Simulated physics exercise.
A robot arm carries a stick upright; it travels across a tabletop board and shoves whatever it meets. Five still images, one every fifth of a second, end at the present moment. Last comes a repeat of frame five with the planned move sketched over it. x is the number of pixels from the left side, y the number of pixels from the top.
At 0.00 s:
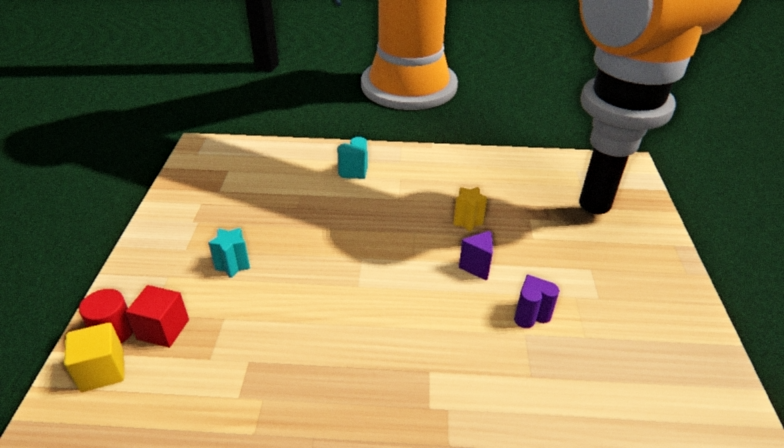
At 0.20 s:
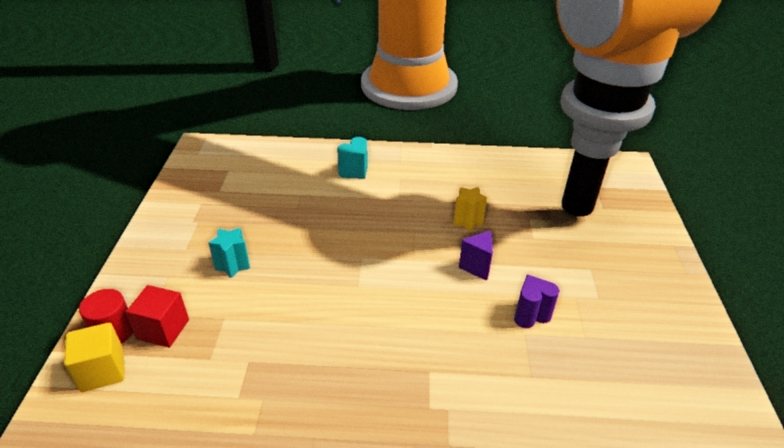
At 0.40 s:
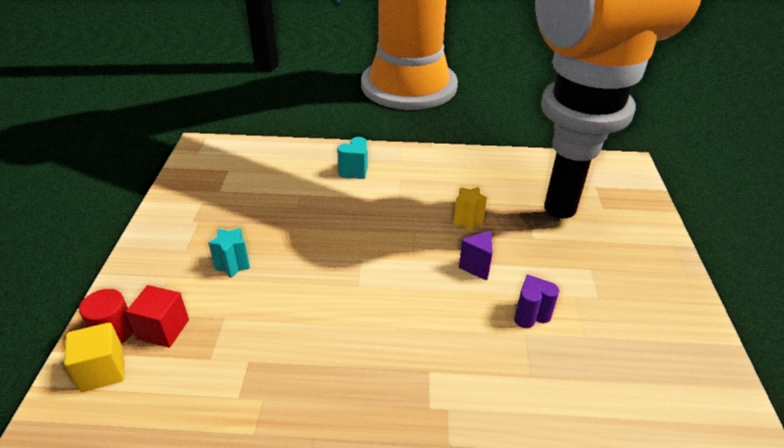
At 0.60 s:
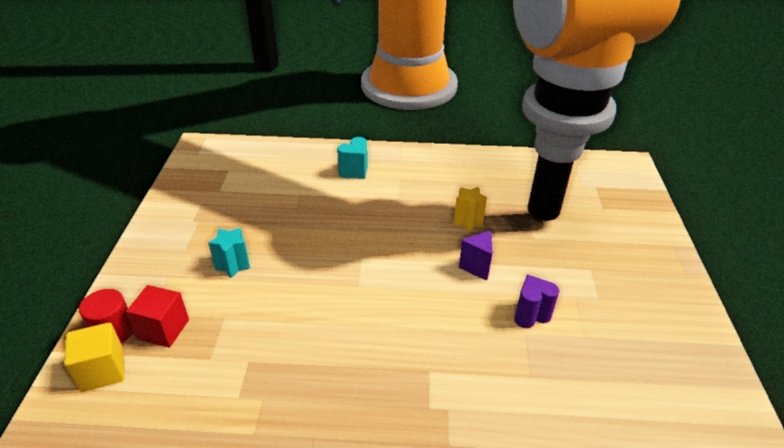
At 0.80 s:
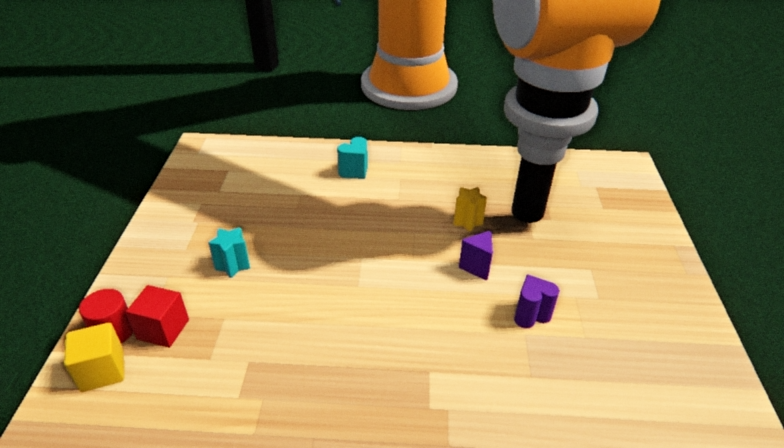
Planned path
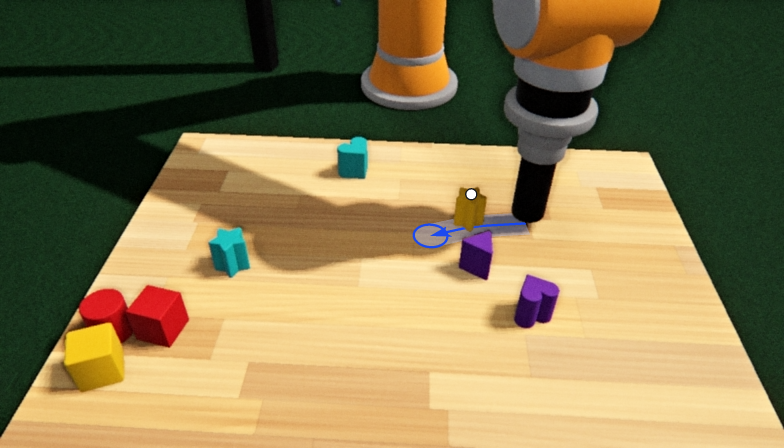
In the video, an orange robot arm with a black stick moves steadily left across the right side of a wooden table, nearing a yellow star block, while the star and the purple, teal, red and yellow blocks stay still.
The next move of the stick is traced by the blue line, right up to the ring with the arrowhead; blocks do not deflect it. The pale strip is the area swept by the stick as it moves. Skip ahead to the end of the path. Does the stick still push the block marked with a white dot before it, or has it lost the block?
Slid away.
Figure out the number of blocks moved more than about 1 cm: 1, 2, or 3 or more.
I predict one.
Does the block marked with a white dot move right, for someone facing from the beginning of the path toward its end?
I expect so.
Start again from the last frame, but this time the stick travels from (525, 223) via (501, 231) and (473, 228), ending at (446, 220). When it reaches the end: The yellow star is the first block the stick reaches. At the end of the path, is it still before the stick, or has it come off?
It stays ahead.
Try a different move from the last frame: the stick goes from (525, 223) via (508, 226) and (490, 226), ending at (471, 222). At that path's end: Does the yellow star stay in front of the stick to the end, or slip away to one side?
It is still ahead of the stick.
Path on the board, from (525, 223) over (477, 226) to (431, 236); the dot is on the yellow star.
What follows on the original path. One third of the way, stick at (494, 216); yellow star at (464, 194).
Two thirds of the way, stick at (462, 219); yellow star at (439, 191), turned 55° clockwise.
At the end, stick at (431, 226); yellow star at (425, 190), turned 95° clockwise; purple triangle in place.
